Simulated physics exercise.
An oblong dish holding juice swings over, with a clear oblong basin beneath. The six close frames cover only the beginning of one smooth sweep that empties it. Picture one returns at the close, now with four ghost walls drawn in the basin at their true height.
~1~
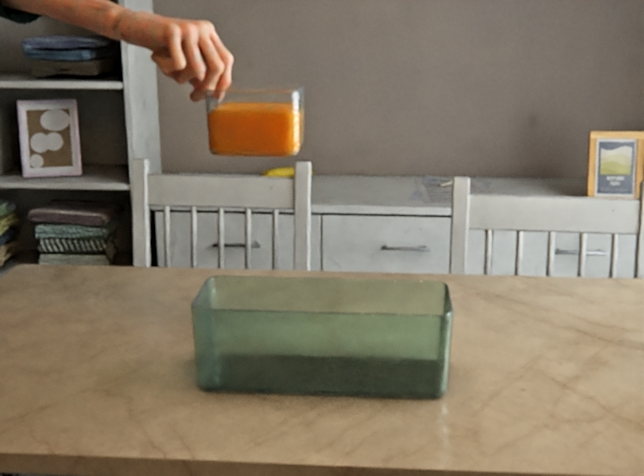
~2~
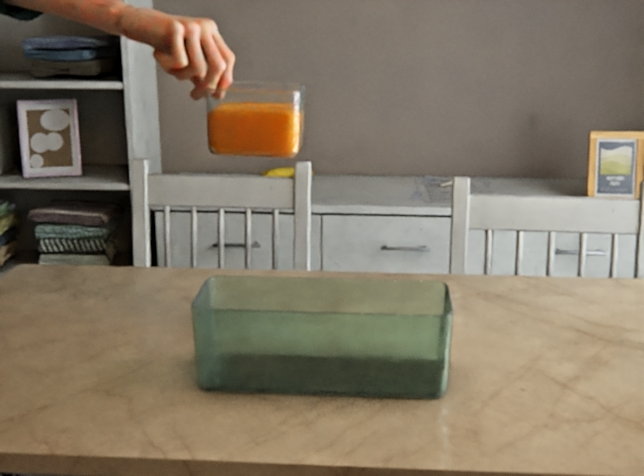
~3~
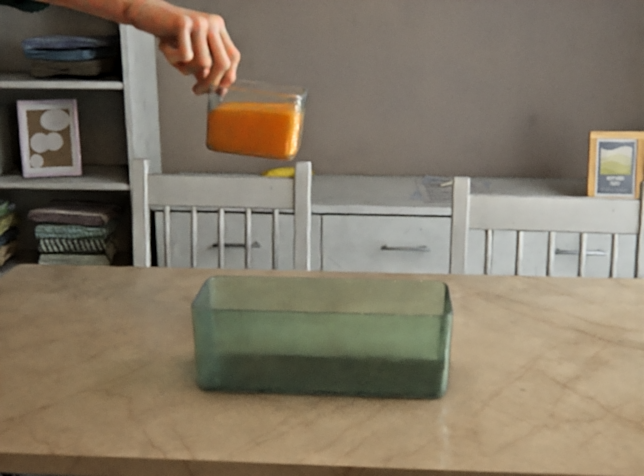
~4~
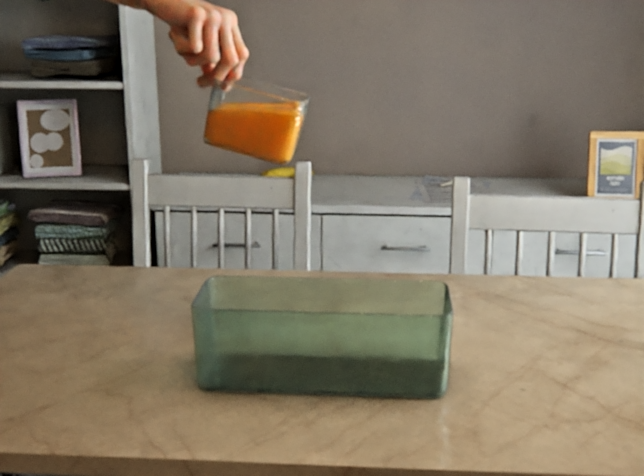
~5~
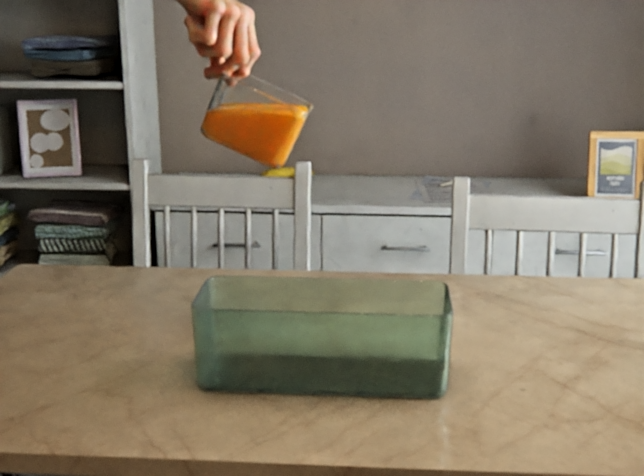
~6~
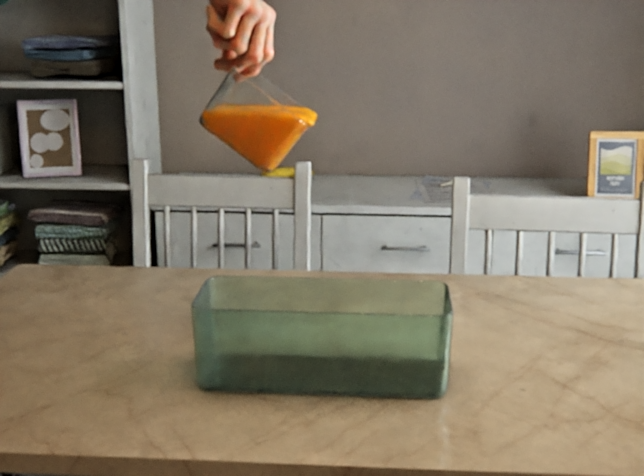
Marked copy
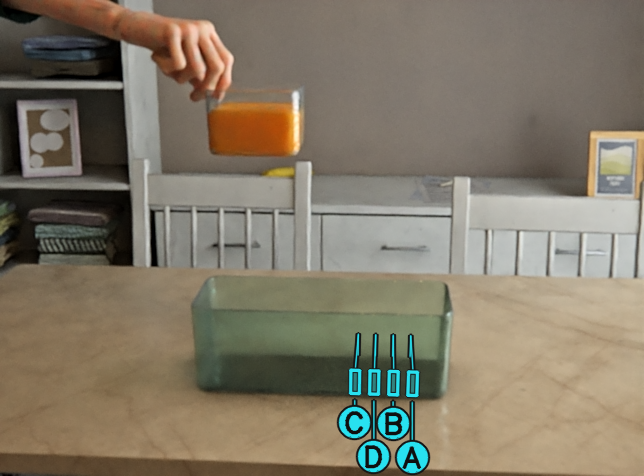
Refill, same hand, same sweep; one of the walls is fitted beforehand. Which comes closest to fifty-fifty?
D.
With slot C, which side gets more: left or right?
The right one.
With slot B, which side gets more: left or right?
More ends on the left.
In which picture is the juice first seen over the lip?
Picture 6.
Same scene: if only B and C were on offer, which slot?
Here it is slot C.
In cyan, A at (412, 402); B at (393, 401); C at (354, 400); D at (373, 400).
With A, about 85 % ends left of the wall and 13 % right of it.
With B, about 86 % ends left of the wall and 11 % right of it; 3 % is lost outside.
With C, about 33 % ends left of the wall and 65 % right of it.
With D, about 48 % ends left of the wall and 50 % right of it.
